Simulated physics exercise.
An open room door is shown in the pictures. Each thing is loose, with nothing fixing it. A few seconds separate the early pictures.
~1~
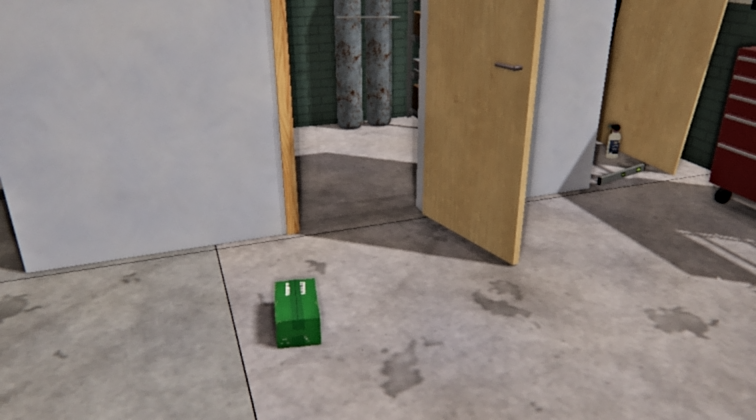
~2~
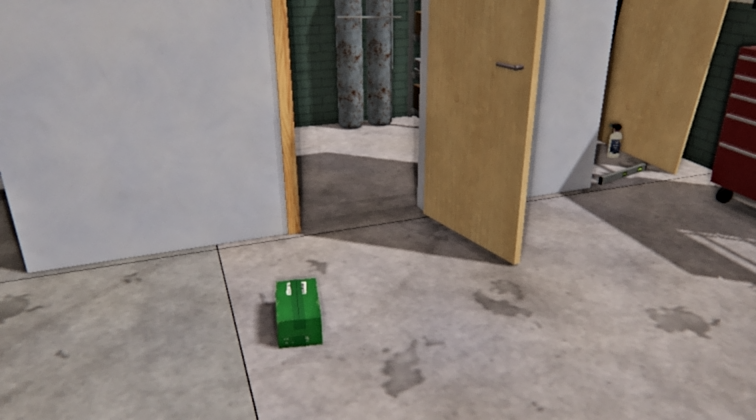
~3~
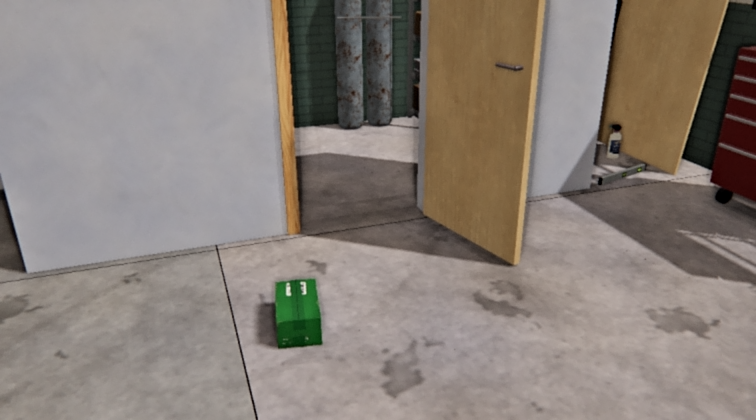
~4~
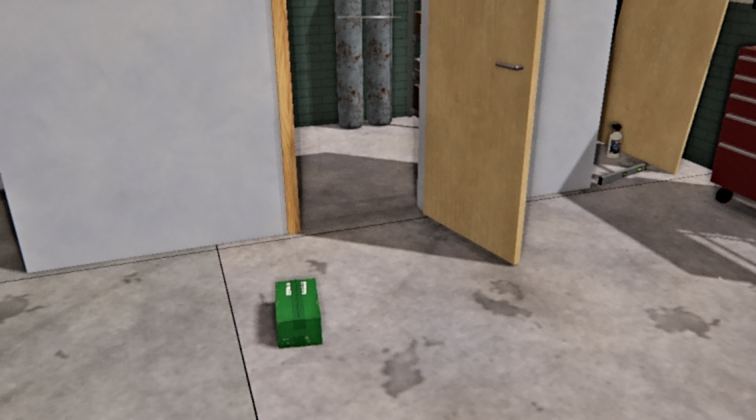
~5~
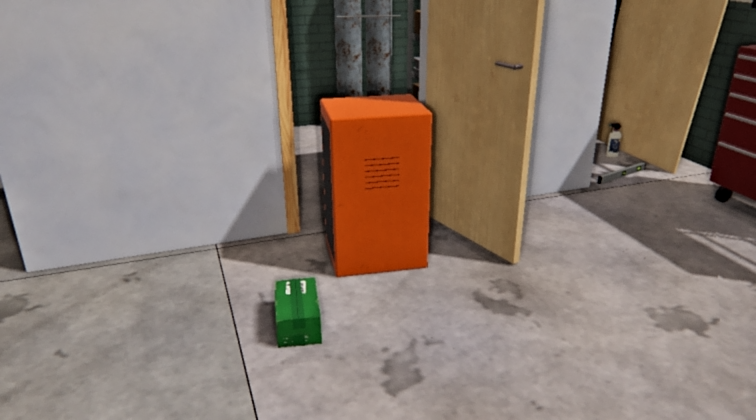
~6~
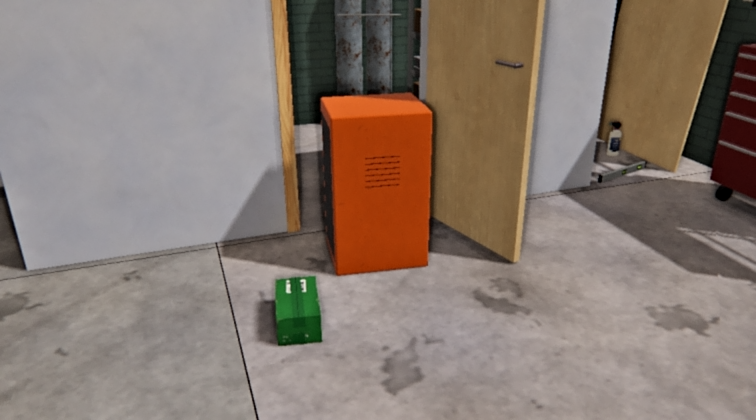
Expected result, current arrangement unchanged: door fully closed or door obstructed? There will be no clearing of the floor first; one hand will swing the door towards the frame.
The door is kept from its frame.
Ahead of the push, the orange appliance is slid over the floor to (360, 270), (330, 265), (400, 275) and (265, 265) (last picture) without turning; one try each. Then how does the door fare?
On the first go it doesn't make it all the way, then it doesn't make it all the way, then it doesn't make it all the way, and last it makes it all the way.
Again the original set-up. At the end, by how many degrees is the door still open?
Some 70°.
Then, 0.50 s on from there, door 87° open.
Then, 0.70 s on from there, door 70° open.
In the end, door 69° open; both unmoved. At the end, from the last picture's camera, orange appliance near (373, 183).
